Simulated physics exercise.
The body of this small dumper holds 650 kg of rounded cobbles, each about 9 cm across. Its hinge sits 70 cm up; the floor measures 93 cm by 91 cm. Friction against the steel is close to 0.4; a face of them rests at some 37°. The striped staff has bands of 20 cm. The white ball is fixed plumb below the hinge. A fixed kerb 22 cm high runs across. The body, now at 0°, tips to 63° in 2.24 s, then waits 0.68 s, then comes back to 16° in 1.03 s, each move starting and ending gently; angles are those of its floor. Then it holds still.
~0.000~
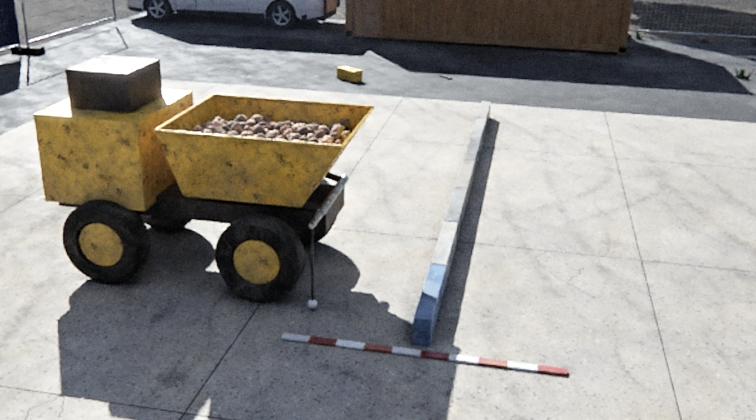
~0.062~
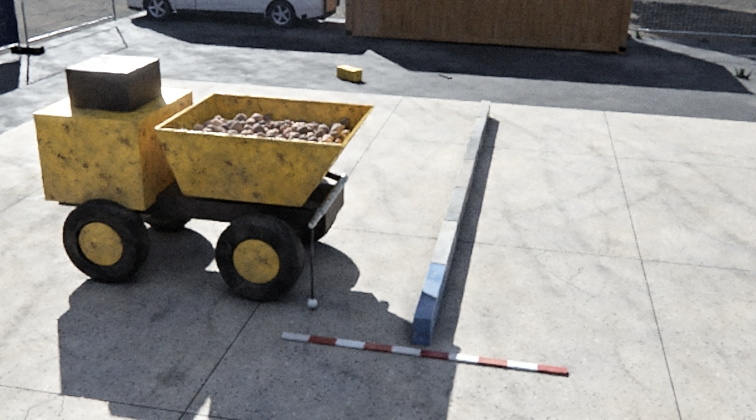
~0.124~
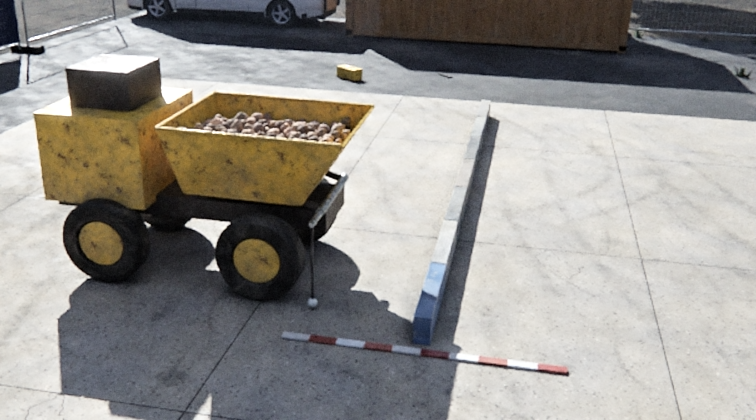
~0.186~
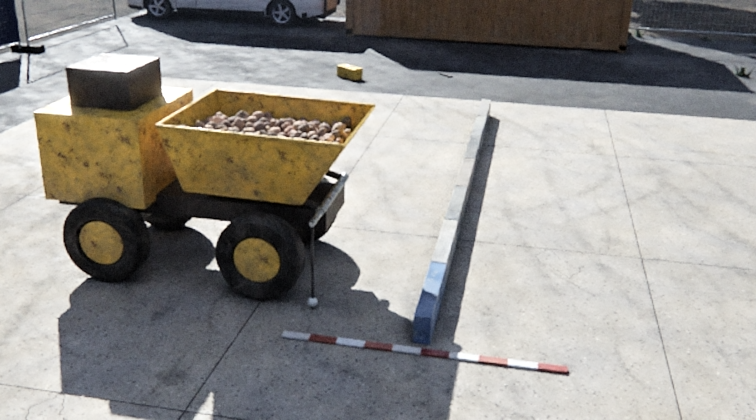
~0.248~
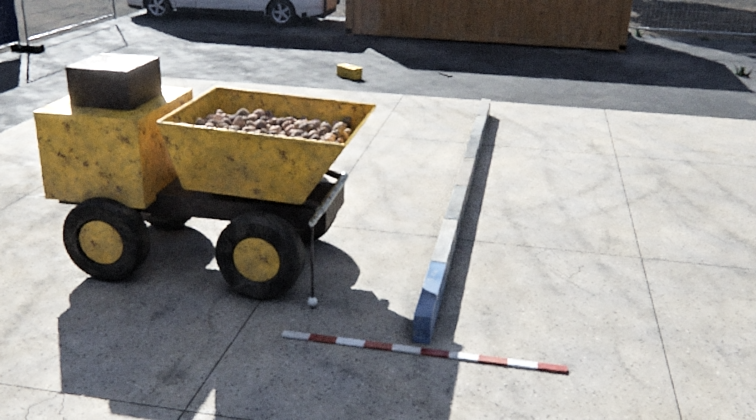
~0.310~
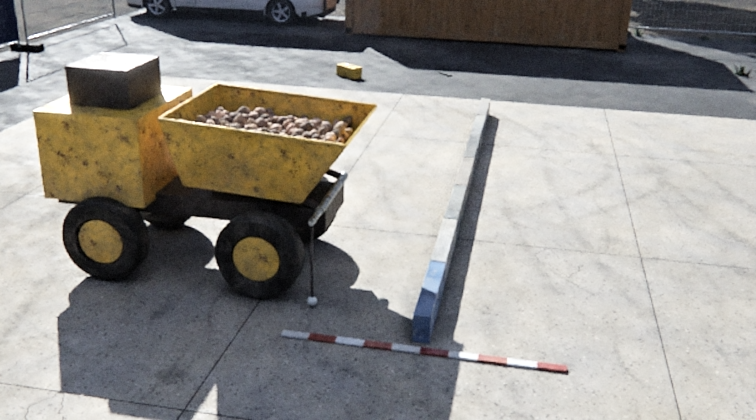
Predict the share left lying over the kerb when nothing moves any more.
Some 35 per cent of it.
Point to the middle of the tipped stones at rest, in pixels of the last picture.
Their middle is at about (467, 282).
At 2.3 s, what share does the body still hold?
It holds some 85 per cent.
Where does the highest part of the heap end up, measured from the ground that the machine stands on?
Some 32 cm above that level.
After 1.7 s the floor is at 53°; 100 % in the body; the foremost stones are at (387, 178).
After 2.3 s the floor is at 63°; 86 % in the body, 10 % on this side of the kerb, 4 % over the kerb; the foremost stones are at (473, 268).
After 4.4 s the floor is at 16°; 49 % in the body, 18 % on this side of the kerb, 34 % over the kerb; the foremost stones are at (619, 281).
After 7.1 s the floor is at 16°; 49 % in the body, 18 % on this side of the kerb, 34 % over the kerb; the foremost stones are at (620, 282).
